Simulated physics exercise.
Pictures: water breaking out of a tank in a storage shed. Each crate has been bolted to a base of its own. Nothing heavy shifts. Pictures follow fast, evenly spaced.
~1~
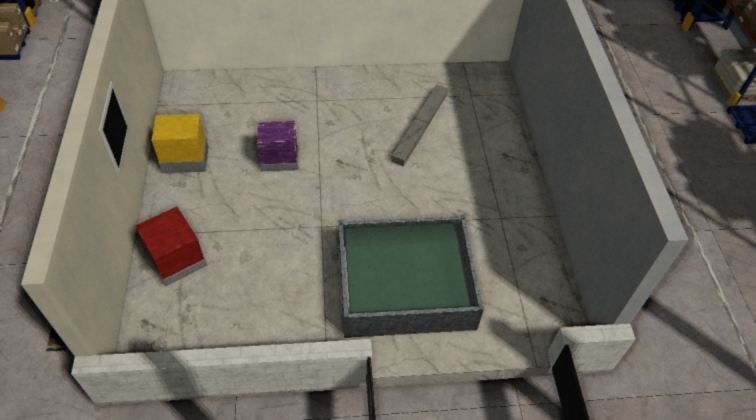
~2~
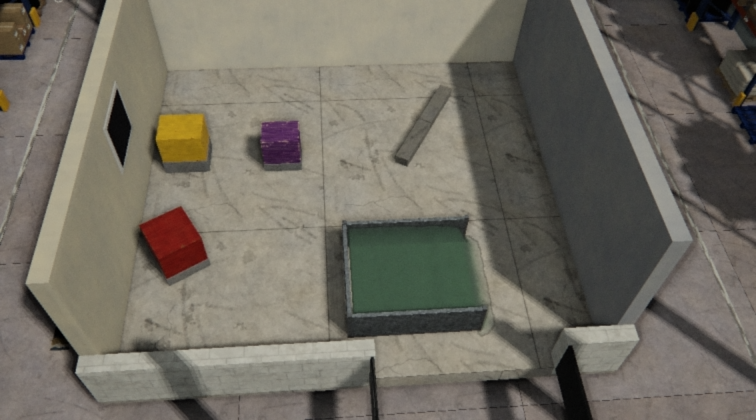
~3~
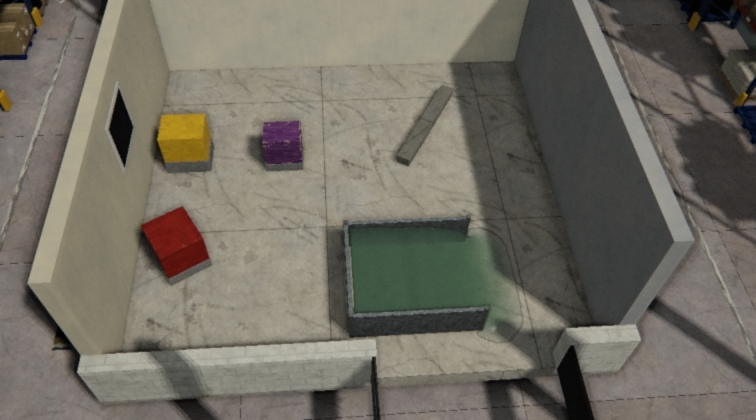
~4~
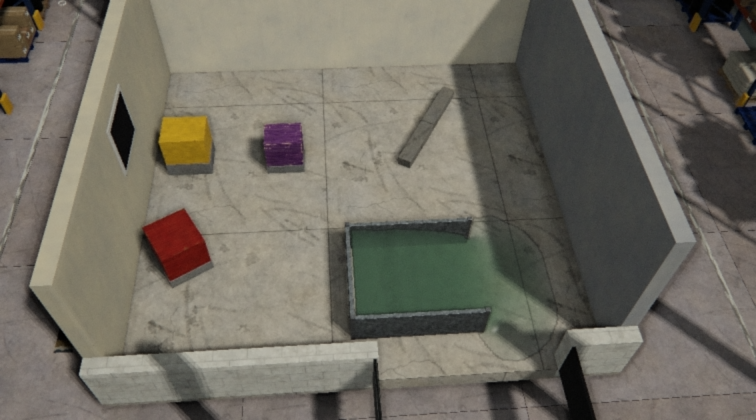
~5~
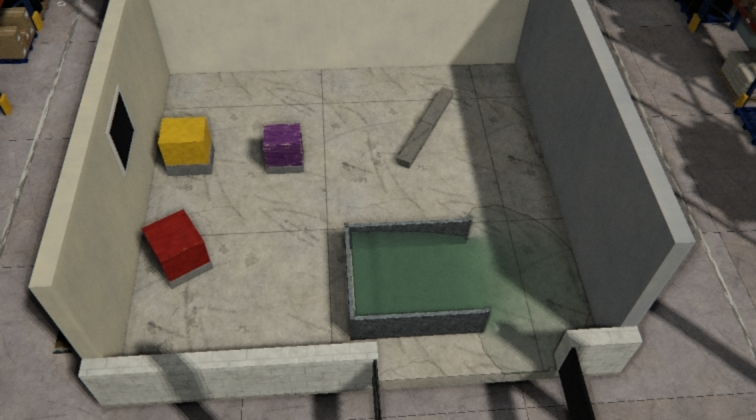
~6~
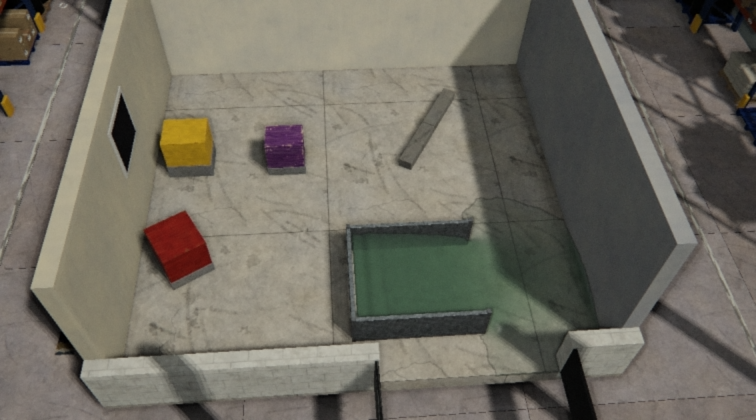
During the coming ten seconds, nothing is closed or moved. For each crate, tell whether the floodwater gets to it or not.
In order: The purple crate will come out dry, the yellow crate will come out dry, the red crate will come out dry.
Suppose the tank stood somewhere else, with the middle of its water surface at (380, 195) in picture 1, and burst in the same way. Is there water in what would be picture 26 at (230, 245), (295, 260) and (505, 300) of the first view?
First unwetted; next unwetted; last drenched.
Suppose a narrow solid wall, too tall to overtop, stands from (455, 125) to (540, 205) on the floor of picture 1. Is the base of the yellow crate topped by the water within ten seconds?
As for the yellow crate, it comes through dry.
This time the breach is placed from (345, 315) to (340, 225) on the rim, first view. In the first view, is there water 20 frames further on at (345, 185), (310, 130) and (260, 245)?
Point by point: Unwetted, unwetted, drenched.
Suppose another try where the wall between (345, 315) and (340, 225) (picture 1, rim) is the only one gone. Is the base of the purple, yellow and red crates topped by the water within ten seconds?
Purple is not reached; yellow is not reached; red is reached.
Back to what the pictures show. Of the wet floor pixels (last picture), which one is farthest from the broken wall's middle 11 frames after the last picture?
Point: (524, 105) in the last picture's pixels.
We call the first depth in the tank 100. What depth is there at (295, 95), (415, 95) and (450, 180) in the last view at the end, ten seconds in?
Roughly 2, 2 and 10 per cent, in turn.
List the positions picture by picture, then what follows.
The open tank at (408, 267) is whole and still, in the first frame.
Water pours out at (469, 277) and has run to (484, 329), in the second frame.
Water pours out at (470, 278) and has run to a hidden place, in the third frame.
The front is at a hidden place, out from the gap at (472, 280), in the fourth frame.
The front is at (583, 315), out from the gap at (471, 280), in the fifth frame.
The front is at a hidden place, out from the gap at (473, 282), in the sixth frame.
A moment on, water covers 10 % of the floor; the purple crate not reached, the yellow crate not reached, the red crate not reached.
Next, water covers 15 % of the floor; the purple crate not reached, the yellow crate not reached, the red crate not reached.
Then, water covers 30 % of the floor; the purple crate not reached, the yellow crate not reached, the red crate not reached.
Later, water covers 45 % of the floor; the purple crate not reached, the yellow crate not reached, the red crate not reached.
In the end, water covers 65 % of the floor; the purple crate stayed above the water, the yellow crate stayed above the water, the red crate stayed above the water.
